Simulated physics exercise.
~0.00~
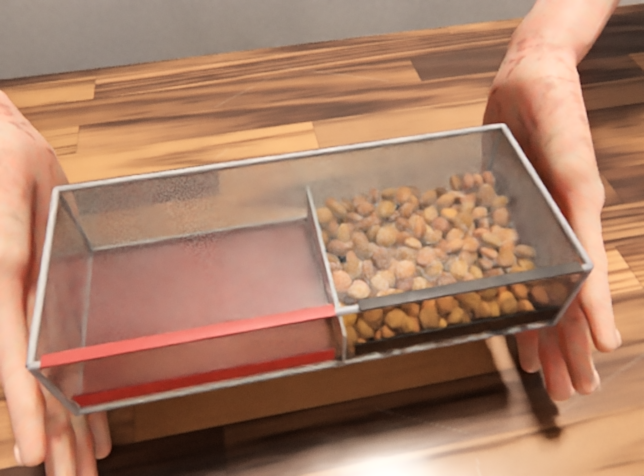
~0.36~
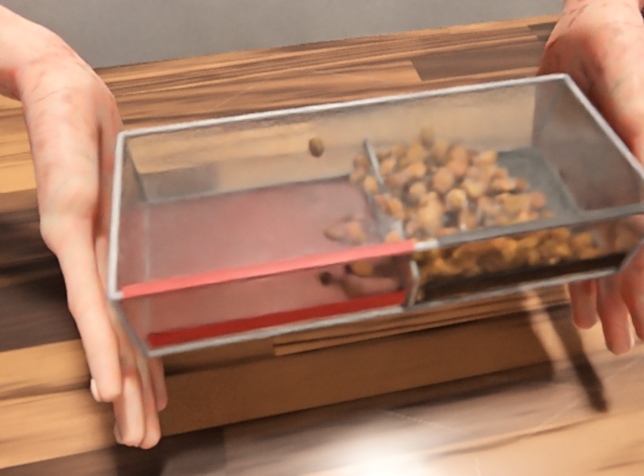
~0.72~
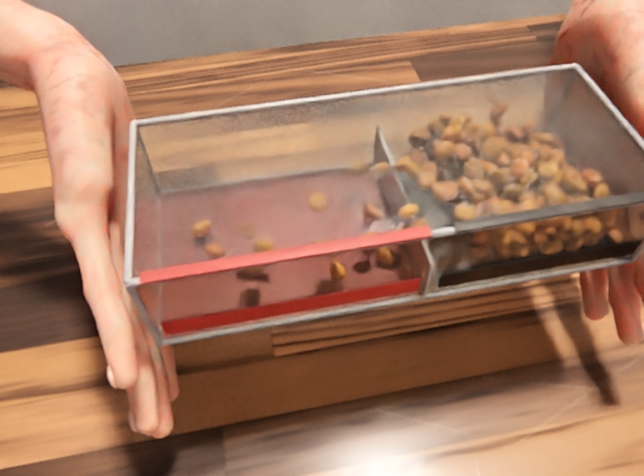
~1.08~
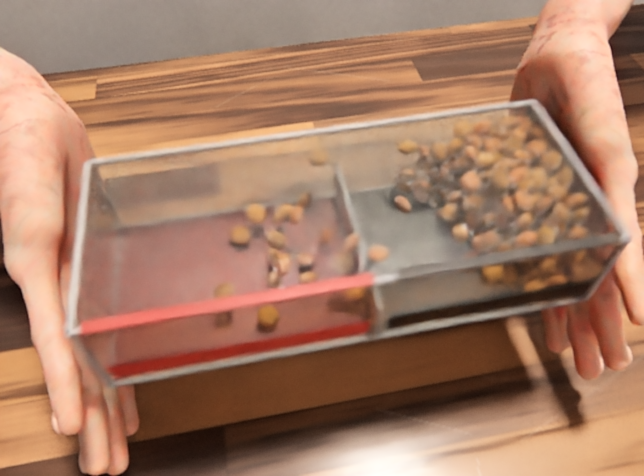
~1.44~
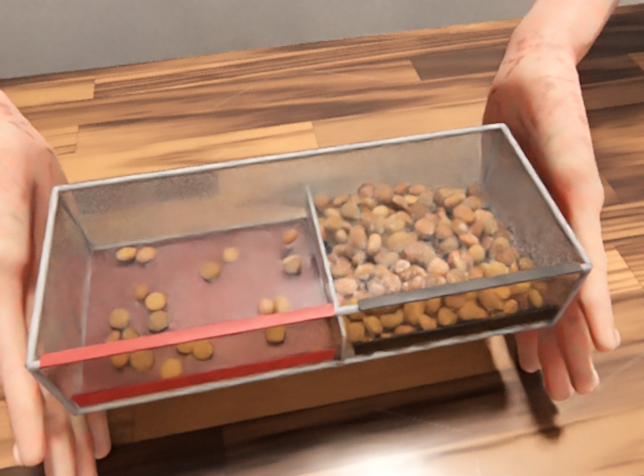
A clear, lidded box of small tan and brown kibble pieces is held between two hands above a striped wooden table, seen from slightly above with a grey wall behind. A low divider splits it into a red-floored left section, empty at first, and a dark right section holding the whole pile. The hands shift the box right and slightly up, and pieces tumble and hop over the divider. As it swings back left and down, more scatter across the red floor. Finally the pieces settle, a small scattering on red and most still on the dark side.
